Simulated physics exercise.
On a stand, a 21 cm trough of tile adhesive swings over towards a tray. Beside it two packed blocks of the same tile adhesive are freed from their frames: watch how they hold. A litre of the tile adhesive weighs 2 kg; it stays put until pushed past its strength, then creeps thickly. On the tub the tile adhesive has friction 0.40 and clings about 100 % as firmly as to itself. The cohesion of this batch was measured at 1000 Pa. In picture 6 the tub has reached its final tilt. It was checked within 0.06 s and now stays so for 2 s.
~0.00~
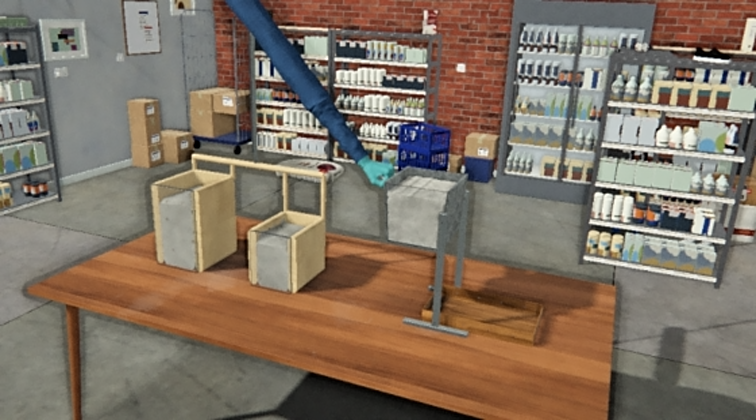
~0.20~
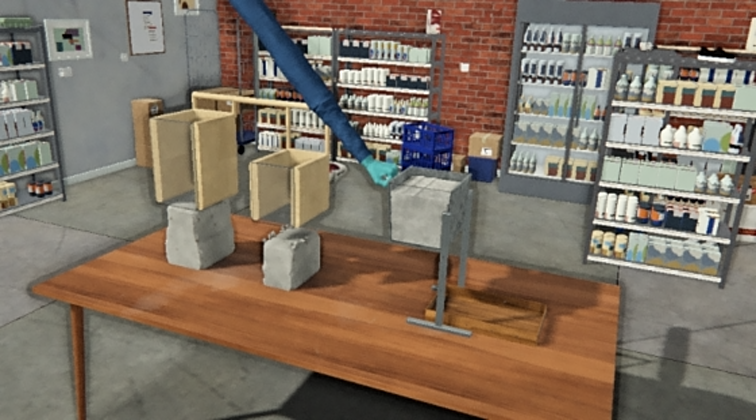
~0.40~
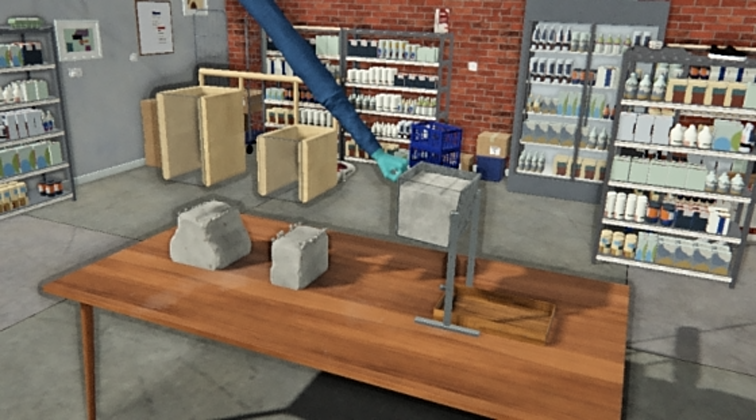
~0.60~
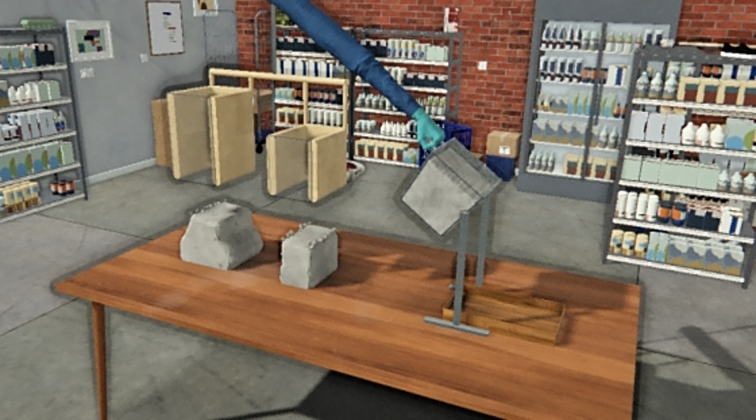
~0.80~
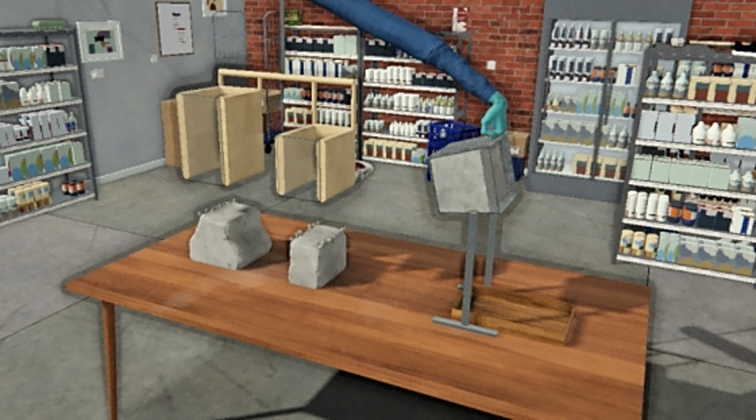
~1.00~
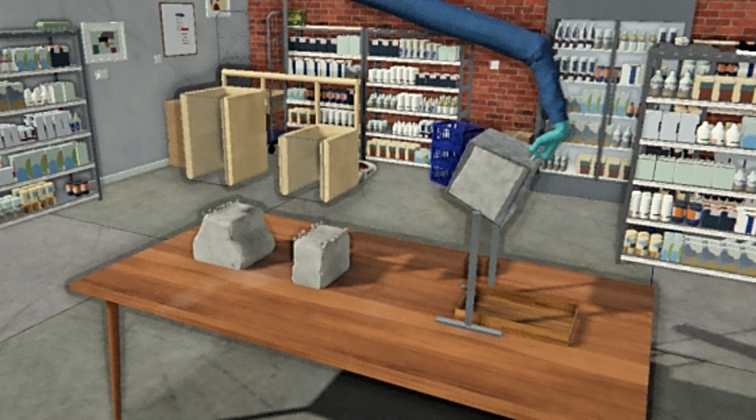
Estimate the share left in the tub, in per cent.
Close to 7 per cent.
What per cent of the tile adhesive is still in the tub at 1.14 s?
Near 85 %.
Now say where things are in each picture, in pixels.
Handle-side rim at (387, 183), tilt 0 degrees; crest of the tile adhesive at (395, 193); block heights 30 cm, 19 cm (left to right), in the first frame.
Handle-side rim at (390, 182), tilt 0 degrees; crest of the tile adhesive at (399, 192); block heights 27 cm, 19 cm (left to right), in the second frame.
Handle-side rim at (400, 178), tilt 4 degrees; crest of the tile adhesive at (404, 188); block heights 23 cm, 19 cm (left to right), in the third frame.
Handle-side rim at (434, 153), tilt 36 degrees; crest of the tile adhesive at (431, 163); block heights 22 cm, 19 cm (left to right), in the fourth frame.
Handle-side rim at (490, 147), tilt 77 degrees; crest of the tile adhesive at (480, 152); block heights 22 cm, 19 cm (left to right), in the fifth frame.
Handle-side rim at (531, 170), tilt 111 degrees; crest of the tile adhesive at (478, 148); block heights 22 cm, 19 cm (left to right), in the sixth frame.
After 1.14 s, the tub is at 111 degrees and holds 83 %.
After 1.31 s, the tub is at 111 degrees and holds 34 %.
After 1.48 s, the tub is at 111 degrees and holds 13 %.
After 1.65 s, the tub is at 111 degrees and holds 7 %.
After 3.00 s, the tub is at 111 degrees and holds 7 %.
